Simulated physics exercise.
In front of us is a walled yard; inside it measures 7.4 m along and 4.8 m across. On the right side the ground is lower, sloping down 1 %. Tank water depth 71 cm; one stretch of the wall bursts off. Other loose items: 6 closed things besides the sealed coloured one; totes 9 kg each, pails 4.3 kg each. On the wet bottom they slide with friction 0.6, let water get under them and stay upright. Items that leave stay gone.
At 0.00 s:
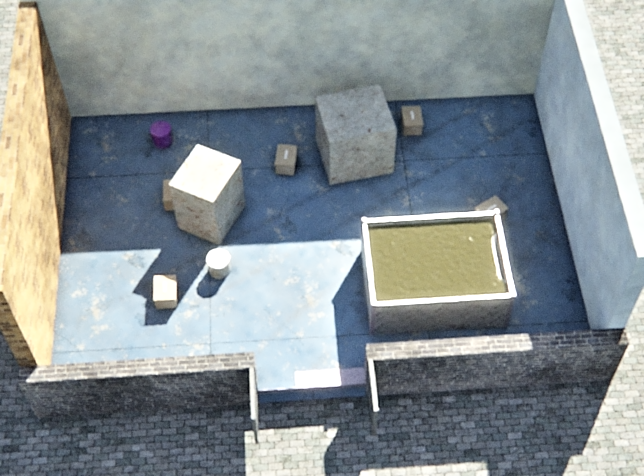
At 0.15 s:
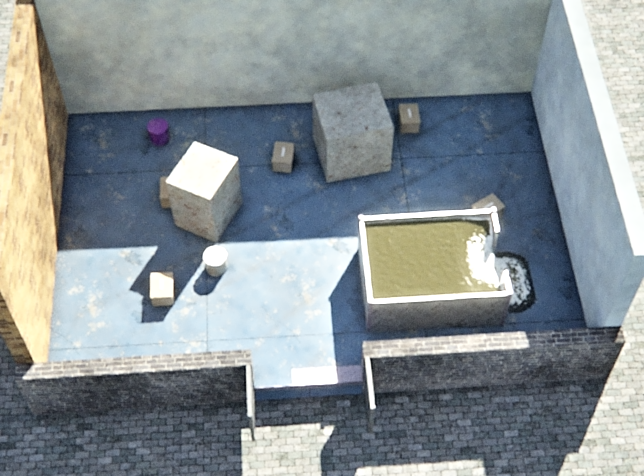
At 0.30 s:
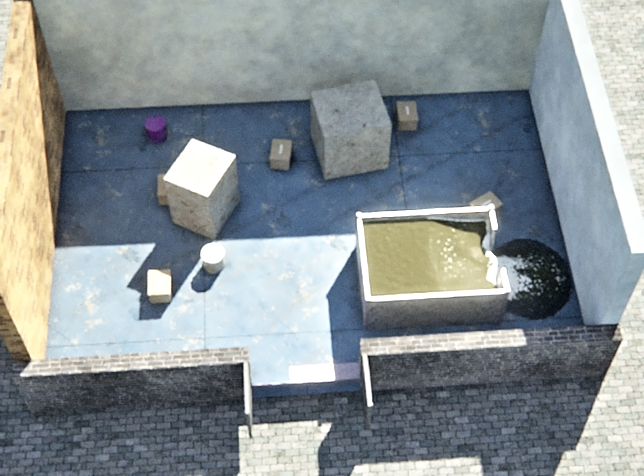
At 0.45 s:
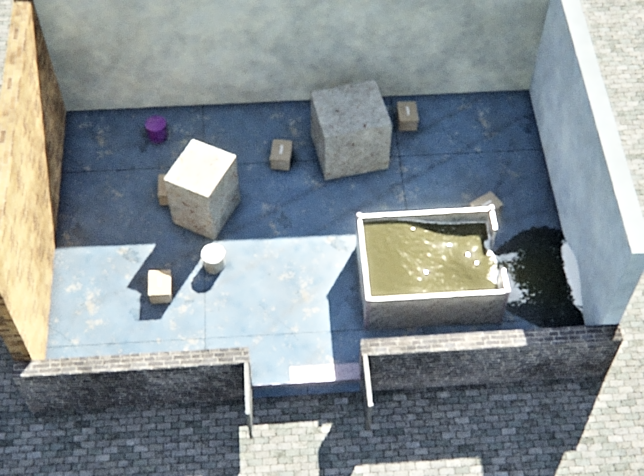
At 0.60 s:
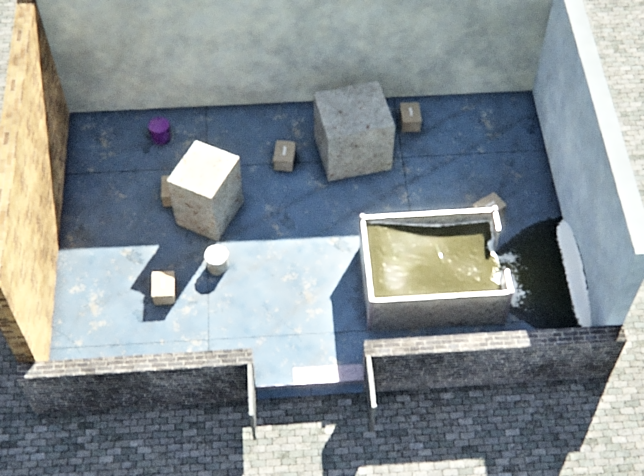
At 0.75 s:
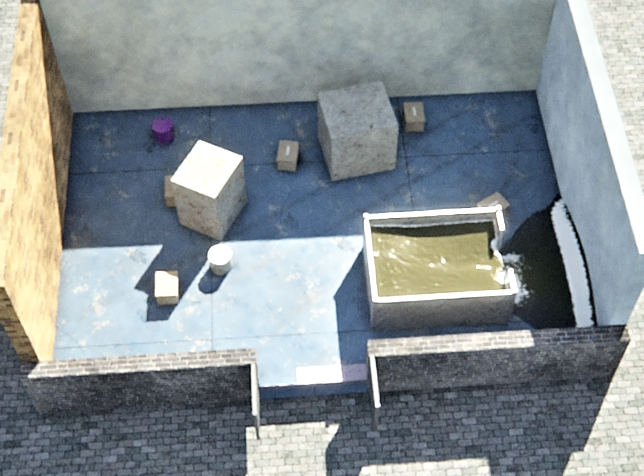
The clip shows a walled yard with scattered blocks, boxes and pails as part of a water-filled tank's right wall breaks away and murky water pours out, spreading across the ground to the yard's right wall while the objects stay still.
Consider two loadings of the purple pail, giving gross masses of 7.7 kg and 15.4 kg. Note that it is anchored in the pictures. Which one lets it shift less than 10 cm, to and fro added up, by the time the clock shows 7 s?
My prediction: Lighter is fine.
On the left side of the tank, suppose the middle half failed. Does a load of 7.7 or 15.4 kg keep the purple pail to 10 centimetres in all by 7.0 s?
In that case just the heavier mass works.
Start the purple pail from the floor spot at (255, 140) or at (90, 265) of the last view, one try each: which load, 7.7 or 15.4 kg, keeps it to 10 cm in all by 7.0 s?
Order kept: Light pick works, light pick works.
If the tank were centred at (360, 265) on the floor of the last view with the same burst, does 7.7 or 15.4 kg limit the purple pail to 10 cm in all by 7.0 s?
In that case the smaller load will do.
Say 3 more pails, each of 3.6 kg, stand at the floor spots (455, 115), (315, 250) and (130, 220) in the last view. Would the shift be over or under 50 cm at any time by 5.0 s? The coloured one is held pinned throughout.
One after another they come out beyond the mark, within the mark, within the mark.
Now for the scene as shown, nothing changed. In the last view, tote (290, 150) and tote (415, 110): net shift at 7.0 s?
Net distance: First 0 cm, second 40 cm.
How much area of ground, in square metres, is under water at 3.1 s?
My estimate is roughly 15 m2.
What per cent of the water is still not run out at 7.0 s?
Around 94 % of the water.
After 1.4 s the purple pail would be 0 cm from its start with 7.7 kg and 0 cm from its start with 15.4 kg; 0 cm of water round it then.
After 3.1 s the purple pail would be 0 cm from its start with 7.7 kg and 0 cm from its start with 15.4 kg; 0 cm of water round it then.
After 4.9 s the purple pail would be 0 cm from its start with 7.7 kg and 0 cm from its start with 15.4 kg; 1 cm of water round it then.
After 7.0 s the purple pail would be 0 cm from its start with 7.7 kg and 0 cm from its start with 15.4 kg; 4 cm of water round it then.
